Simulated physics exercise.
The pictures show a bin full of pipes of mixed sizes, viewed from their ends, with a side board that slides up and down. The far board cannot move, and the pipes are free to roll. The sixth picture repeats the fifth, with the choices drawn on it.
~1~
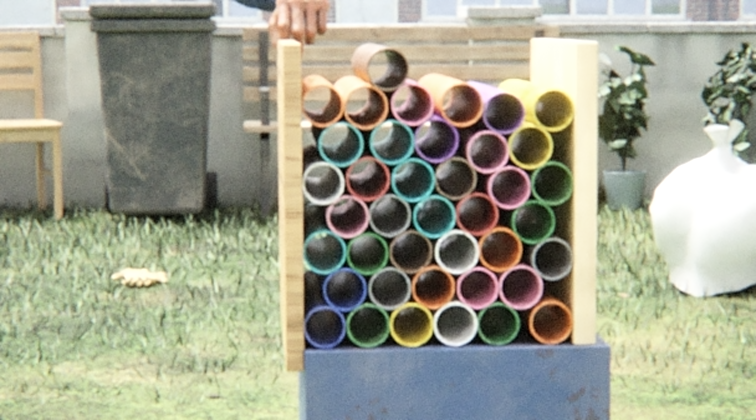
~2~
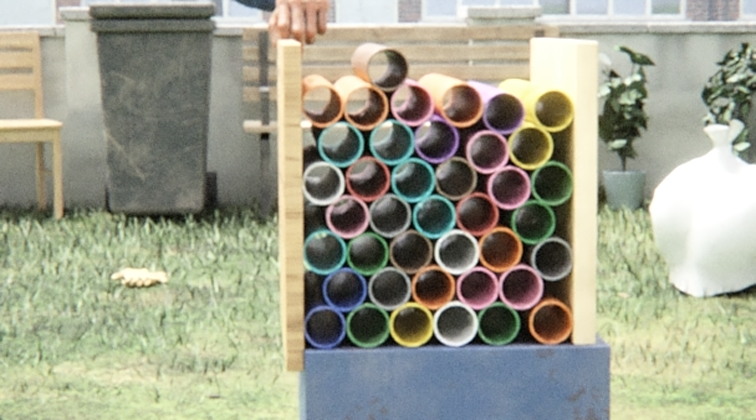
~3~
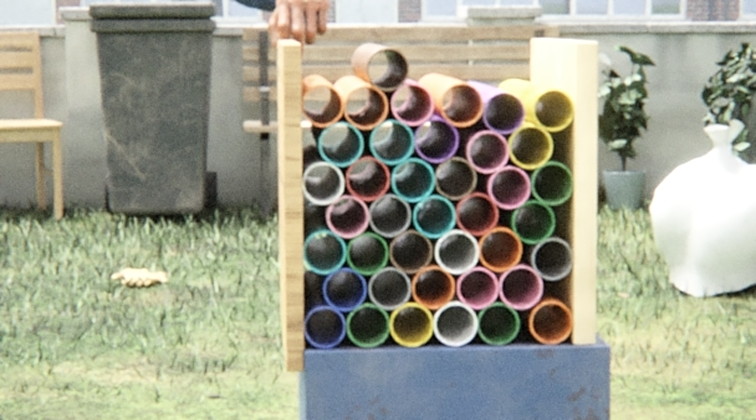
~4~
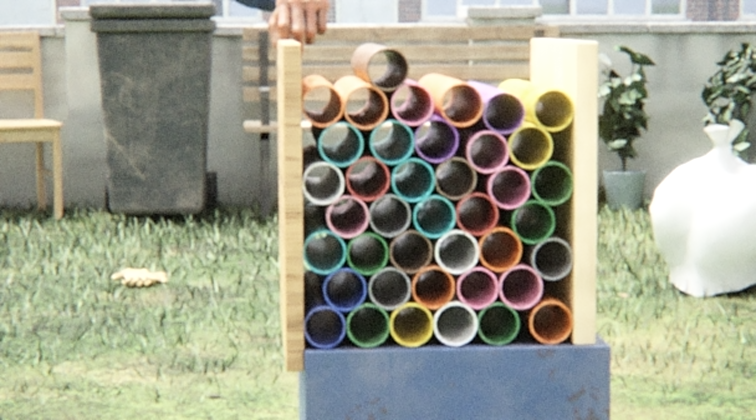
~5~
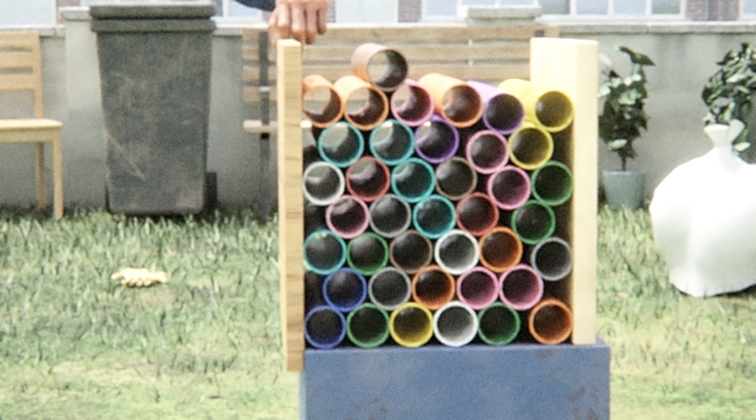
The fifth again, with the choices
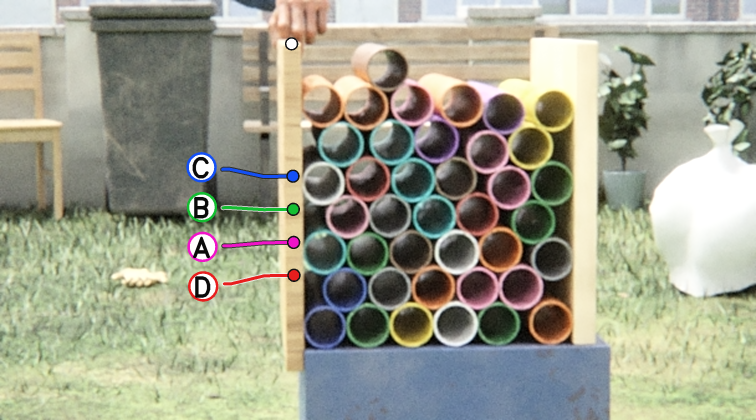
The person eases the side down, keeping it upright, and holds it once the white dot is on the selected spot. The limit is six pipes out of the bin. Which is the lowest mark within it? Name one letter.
Stop at D.
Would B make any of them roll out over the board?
Yes.
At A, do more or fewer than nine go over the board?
It loses fewer than nine.
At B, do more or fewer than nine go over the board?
At B, fewer than nine.
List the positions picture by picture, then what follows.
In the first picture, side board (290, 192); a blue pipe (325, 327); an orange pipe (551, 322).
In the second picture, an orange pipe (551, 322); a turquoise pipe (324, 252).
In the third picture, a pink pipe (348, 217); a green pipe (533, 222).
In the fourth picture, a pink pipe (510, 188); a purple pipe (436, 141).
In the fifth picture, a pink pipe (413, 104); side board (290, 192); a blue pipe (325, 327).
On the marked copy, A at (294, 243); B at (293, 209); C at (293, 176); D at (294, 276); the white dot at (292, 44).
Taking D. A third of the way, top of the board (301, 141).
Two thirds of the way, top of the board (303, 247).
When it is over, top of the board (303, 274), five out over the board.
As for the rest, A five out over the board; B one out over the board; C none out over the board.
